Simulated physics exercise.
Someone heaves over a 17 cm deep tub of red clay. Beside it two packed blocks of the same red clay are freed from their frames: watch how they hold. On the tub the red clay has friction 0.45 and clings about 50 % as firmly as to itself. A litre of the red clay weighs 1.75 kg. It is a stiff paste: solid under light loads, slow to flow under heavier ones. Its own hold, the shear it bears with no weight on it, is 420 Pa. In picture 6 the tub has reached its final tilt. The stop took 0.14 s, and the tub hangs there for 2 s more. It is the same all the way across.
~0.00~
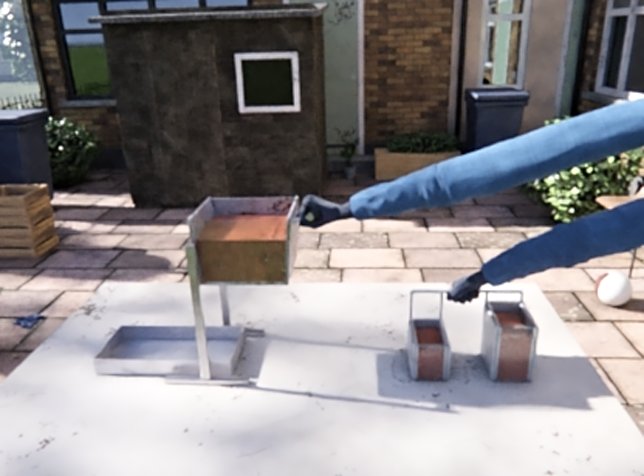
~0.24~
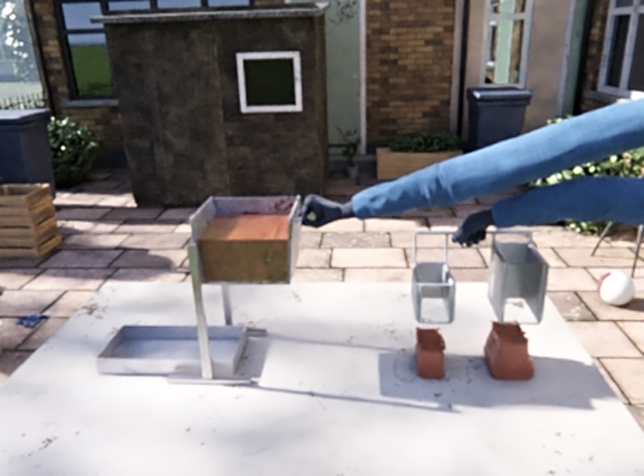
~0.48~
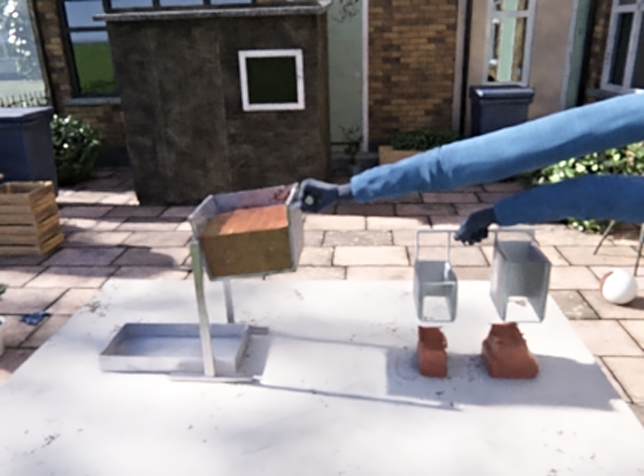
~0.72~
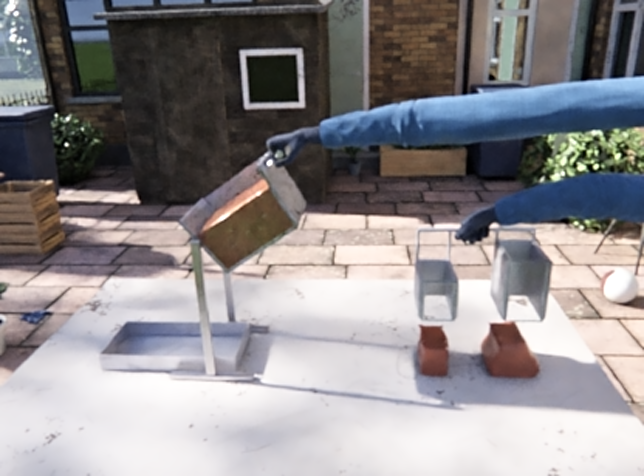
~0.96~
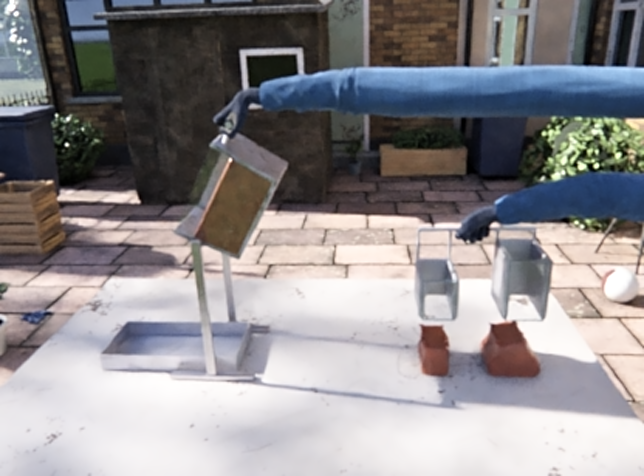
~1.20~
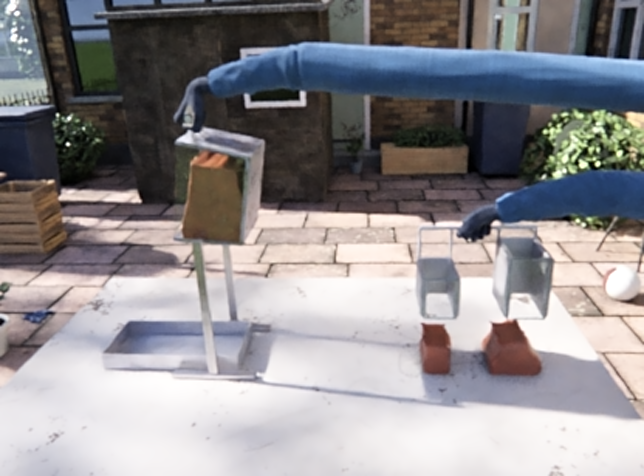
We see gloved hands lift two metal moulds off two blocks of red clay on the right, then tilt a raised metal tub of the same clay steeply up and over to the left above a shallow tray.
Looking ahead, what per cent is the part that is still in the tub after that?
Close to 62 per cent.
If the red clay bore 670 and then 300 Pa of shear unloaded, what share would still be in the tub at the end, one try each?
In that order: 90 %, 55 %.
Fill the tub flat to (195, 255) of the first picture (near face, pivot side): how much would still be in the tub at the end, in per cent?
Then about 100 %.
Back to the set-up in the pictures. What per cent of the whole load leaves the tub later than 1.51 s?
Near 8 %.
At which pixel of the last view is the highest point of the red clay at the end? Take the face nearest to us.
Around (224, 198).
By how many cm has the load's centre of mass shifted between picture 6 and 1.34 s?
Some 4 cm.
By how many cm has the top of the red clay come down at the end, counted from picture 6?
About 9 cm.
After 1.34 s, the tub is at 81 degrees and holds 93 %.
After 1.51 s, the tub is at 81 degrees and holds 70 %.
After 1.68 s, the tub is at 81 degrees and holds 62 %.
After 1.85 s, the tub is at 81 degrees and holds 62 %.
After 3.20 s, the tub is at 81 degrees and holds 62 %.
